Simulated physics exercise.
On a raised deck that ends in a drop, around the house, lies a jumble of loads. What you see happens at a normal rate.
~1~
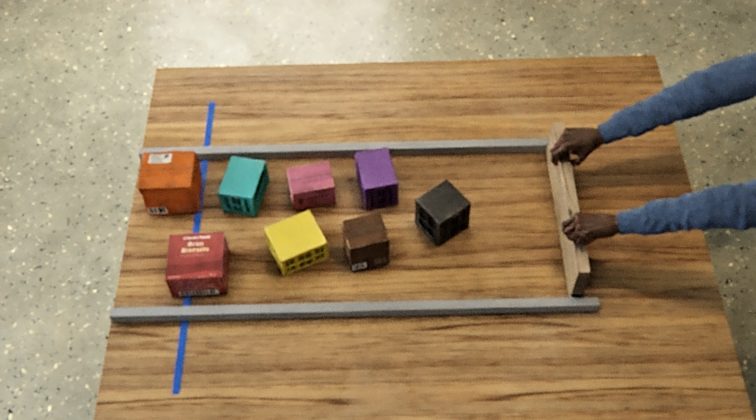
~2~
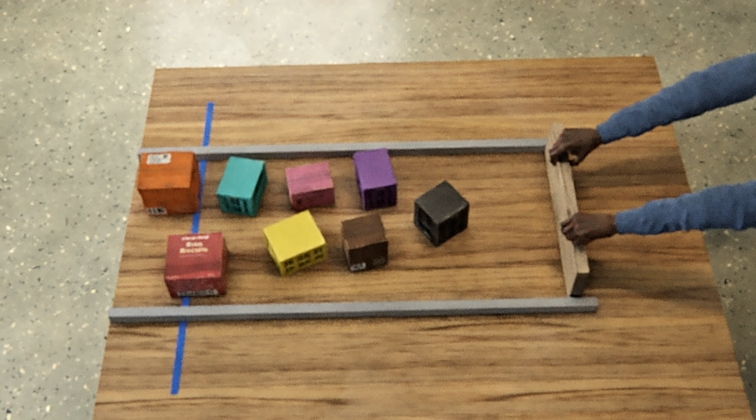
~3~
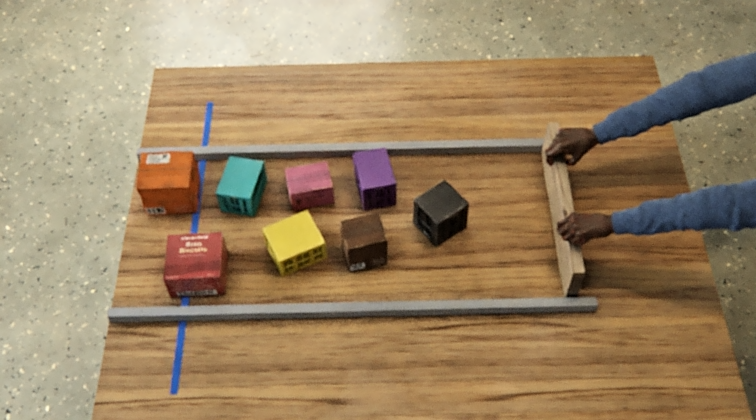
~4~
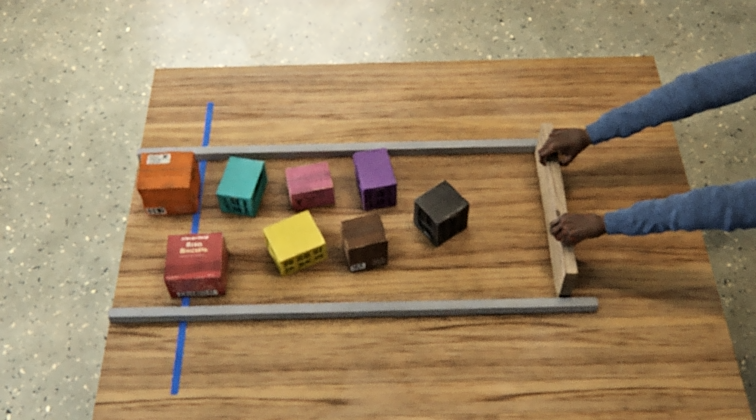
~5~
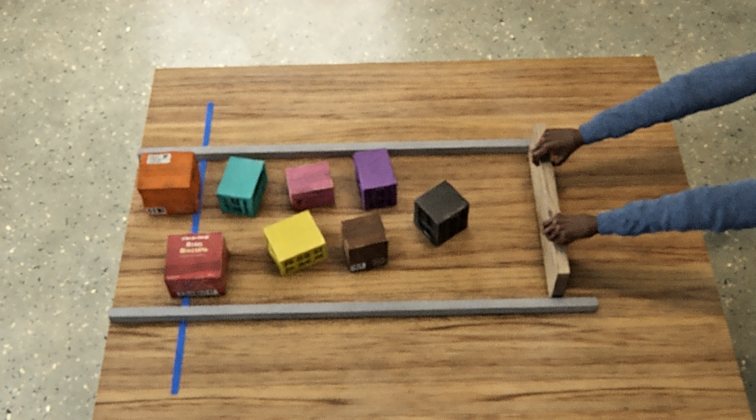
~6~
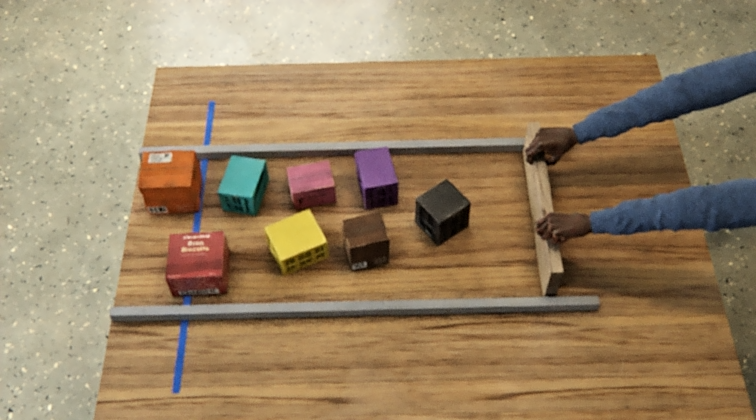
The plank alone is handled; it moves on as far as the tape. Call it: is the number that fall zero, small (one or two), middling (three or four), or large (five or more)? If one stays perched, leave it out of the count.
It is middling.
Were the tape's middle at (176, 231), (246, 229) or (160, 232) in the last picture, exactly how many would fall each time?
Counts per try: 5; 1; 5.
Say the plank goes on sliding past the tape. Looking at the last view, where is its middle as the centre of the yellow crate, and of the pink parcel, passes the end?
Approx. (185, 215) / approx. (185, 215) for the other.
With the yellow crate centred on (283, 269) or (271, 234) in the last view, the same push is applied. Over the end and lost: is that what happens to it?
In order, it is not lost; is not lost.
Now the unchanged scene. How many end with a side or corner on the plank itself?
Total: 3.
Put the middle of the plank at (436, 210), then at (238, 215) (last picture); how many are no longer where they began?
The counts are 1 and 8.
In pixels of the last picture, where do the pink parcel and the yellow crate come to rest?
First object: (142, 184); second object: (131, 250).
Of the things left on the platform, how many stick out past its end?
The figure is 2.
A little later, none off yet; orange parcel at rest near (171, 182); red box at rest near (198, 264); turquoise crate at rest near (244, 185).
Next, none off yet; orange parcel shifted about its own width near (120, 178); red box shifted about its own width near (143, 269); turquoise crate shifted well along near (165, 184).
When it is over, the number that fall off is three or four; down, turquoise crate, red box and orange parcel.
